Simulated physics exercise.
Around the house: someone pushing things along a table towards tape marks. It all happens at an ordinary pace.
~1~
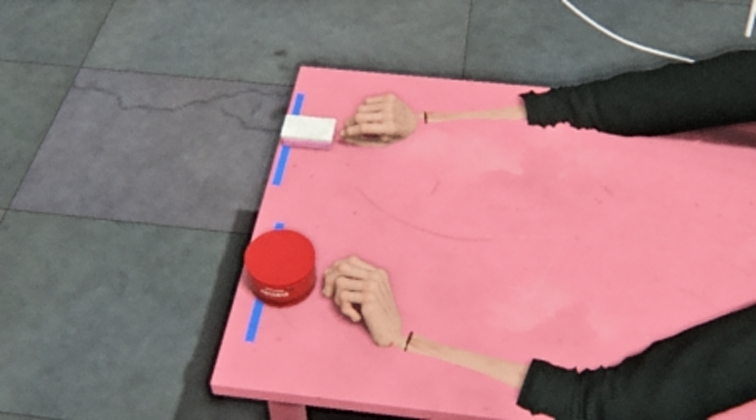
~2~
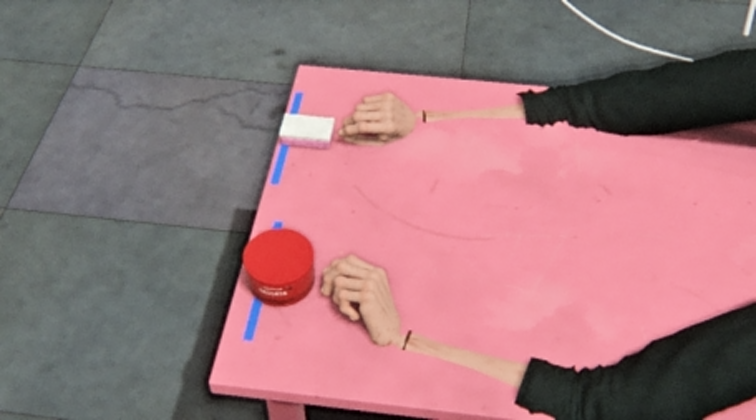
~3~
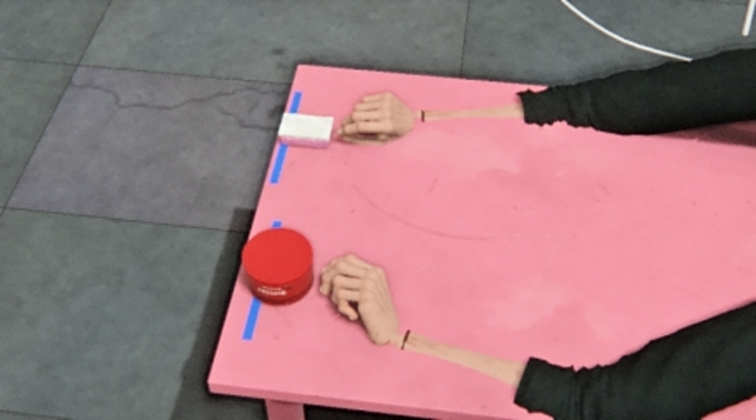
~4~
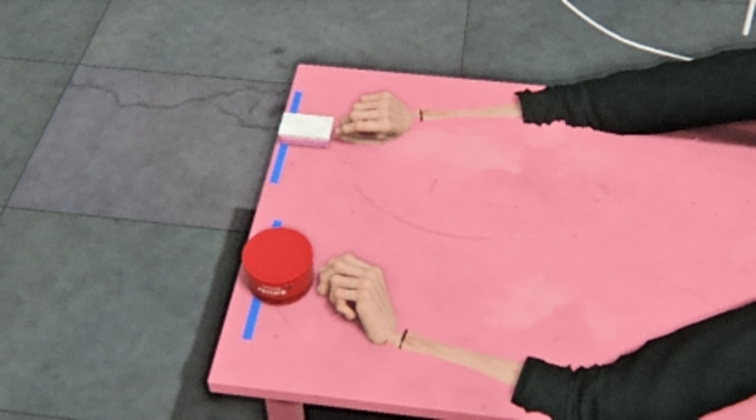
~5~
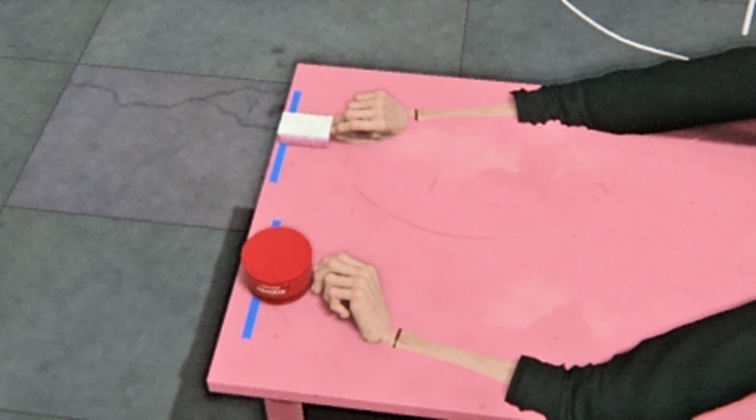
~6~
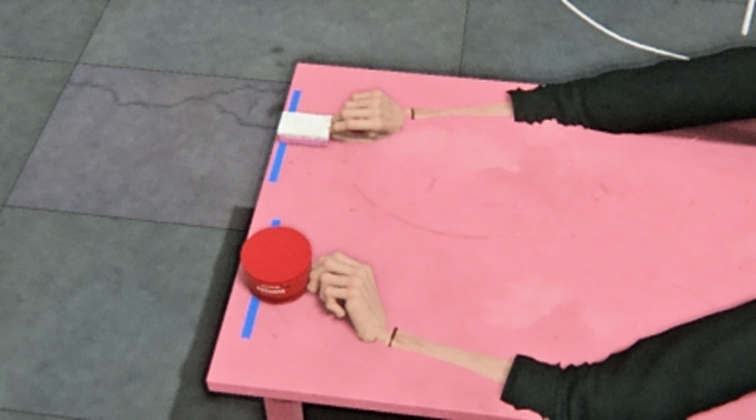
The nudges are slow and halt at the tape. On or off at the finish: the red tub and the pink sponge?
As it turns out, the red tub goes over the edge and the pink sponge goes over the edge.
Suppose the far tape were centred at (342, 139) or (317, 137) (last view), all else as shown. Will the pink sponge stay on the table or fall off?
One after another: It remains on top; is still on the table.
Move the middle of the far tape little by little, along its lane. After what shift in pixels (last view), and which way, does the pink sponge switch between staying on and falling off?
Some 20 pixels, right.
Then, 0.92 s after the last picture, red tub tipped 5° from how it was near (222, 260); pink sponge on its side near (257, 161).
Then, 1.22 s after the last picture, red tub tipped 49° from how it was near (202, 277); pink sponge down below near (273, 333).
Then, 1.42 s after the last picture, red tub falling near (191, 371); pink sponge falling near (295, 343).
By the end, the red tub falls off the table; the pink sponge falls off the table, near (299, 351).
